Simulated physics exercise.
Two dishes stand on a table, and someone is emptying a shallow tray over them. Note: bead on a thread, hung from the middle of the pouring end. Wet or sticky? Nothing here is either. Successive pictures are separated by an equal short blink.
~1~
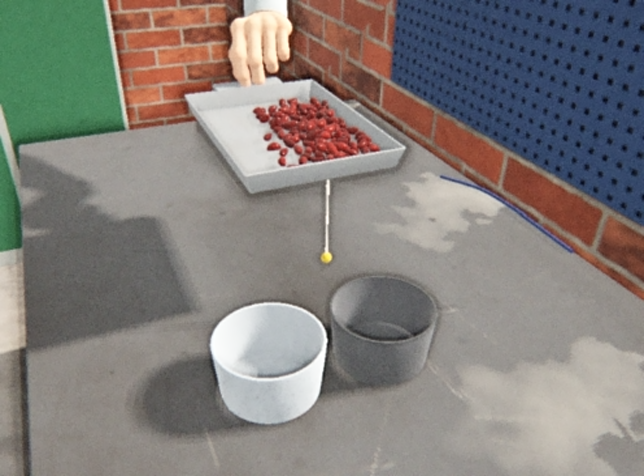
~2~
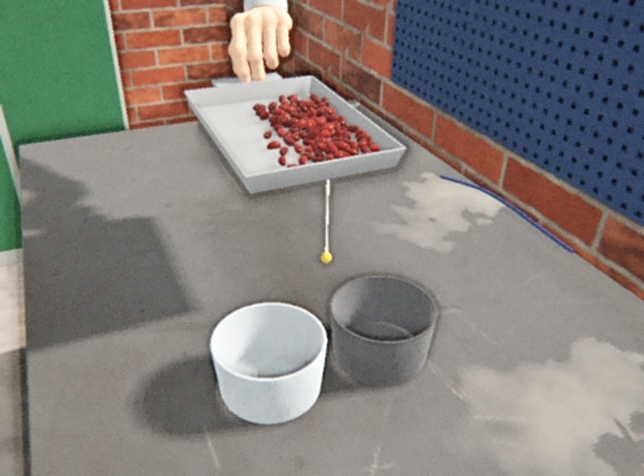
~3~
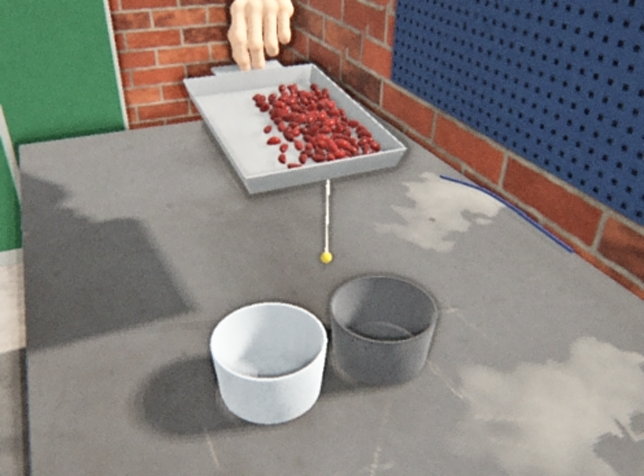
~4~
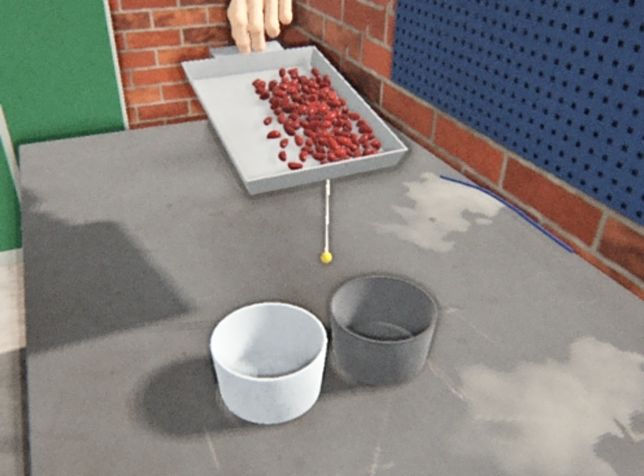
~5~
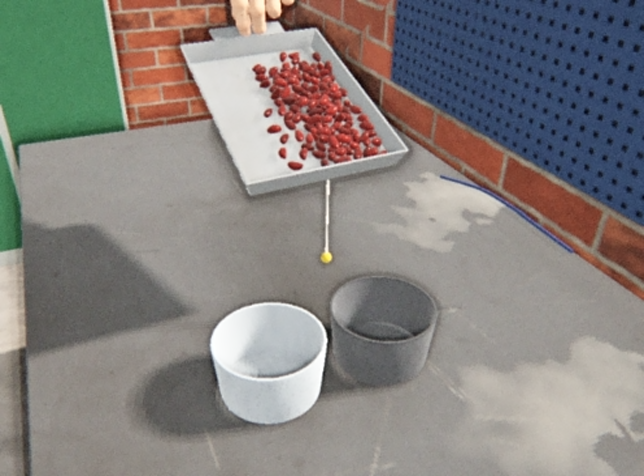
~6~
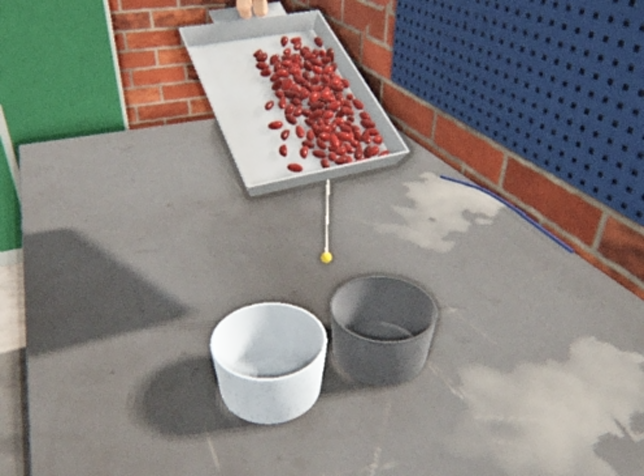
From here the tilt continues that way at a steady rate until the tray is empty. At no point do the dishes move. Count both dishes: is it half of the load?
It looks like most goes in the dishes, when all's done.
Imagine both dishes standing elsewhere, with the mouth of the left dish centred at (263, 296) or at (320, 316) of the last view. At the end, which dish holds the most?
In turn: The left-side dish; the left-side dish.
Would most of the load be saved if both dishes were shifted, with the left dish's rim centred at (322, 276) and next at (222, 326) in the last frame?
A minority, then a majority.
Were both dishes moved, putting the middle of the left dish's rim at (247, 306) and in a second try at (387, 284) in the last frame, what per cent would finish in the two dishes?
You'd get near 60 per cent and afterwards near 30 per cent.
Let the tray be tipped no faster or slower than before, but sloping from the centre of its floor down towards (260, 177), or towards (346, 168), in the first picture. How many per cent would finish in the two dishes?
It comes to about 10 per cent the first time and about 50 per cent the second.
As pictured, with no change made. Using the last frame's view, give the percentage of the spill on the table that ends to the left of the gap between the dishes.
70 per cent, roughly.
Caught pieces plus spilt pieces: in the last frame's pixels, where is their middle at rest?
I'd put the middle somewhere around (335, 358).
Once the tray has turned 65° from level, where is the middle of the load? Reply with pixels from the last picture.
The middle of the pieces sits at roughly (327, 139).
Soon after the last picture, tray tipped steeply; nearly all on the tray; a stray few in the air.
A little later, tray tipped past a quarter turn; about a third on the tray; about a quarter in the left dish; about a quarter in the right dish; a small part outside both; a small part in the air.
Later still, tray tipped past a quarter turn; about a third in the left dish; about a third in the right dish; about a quarter outside both.
At rest, tray tipped past a quarter turn; about a third in the left dish; about a third in the right dish; about a quarter outside both.
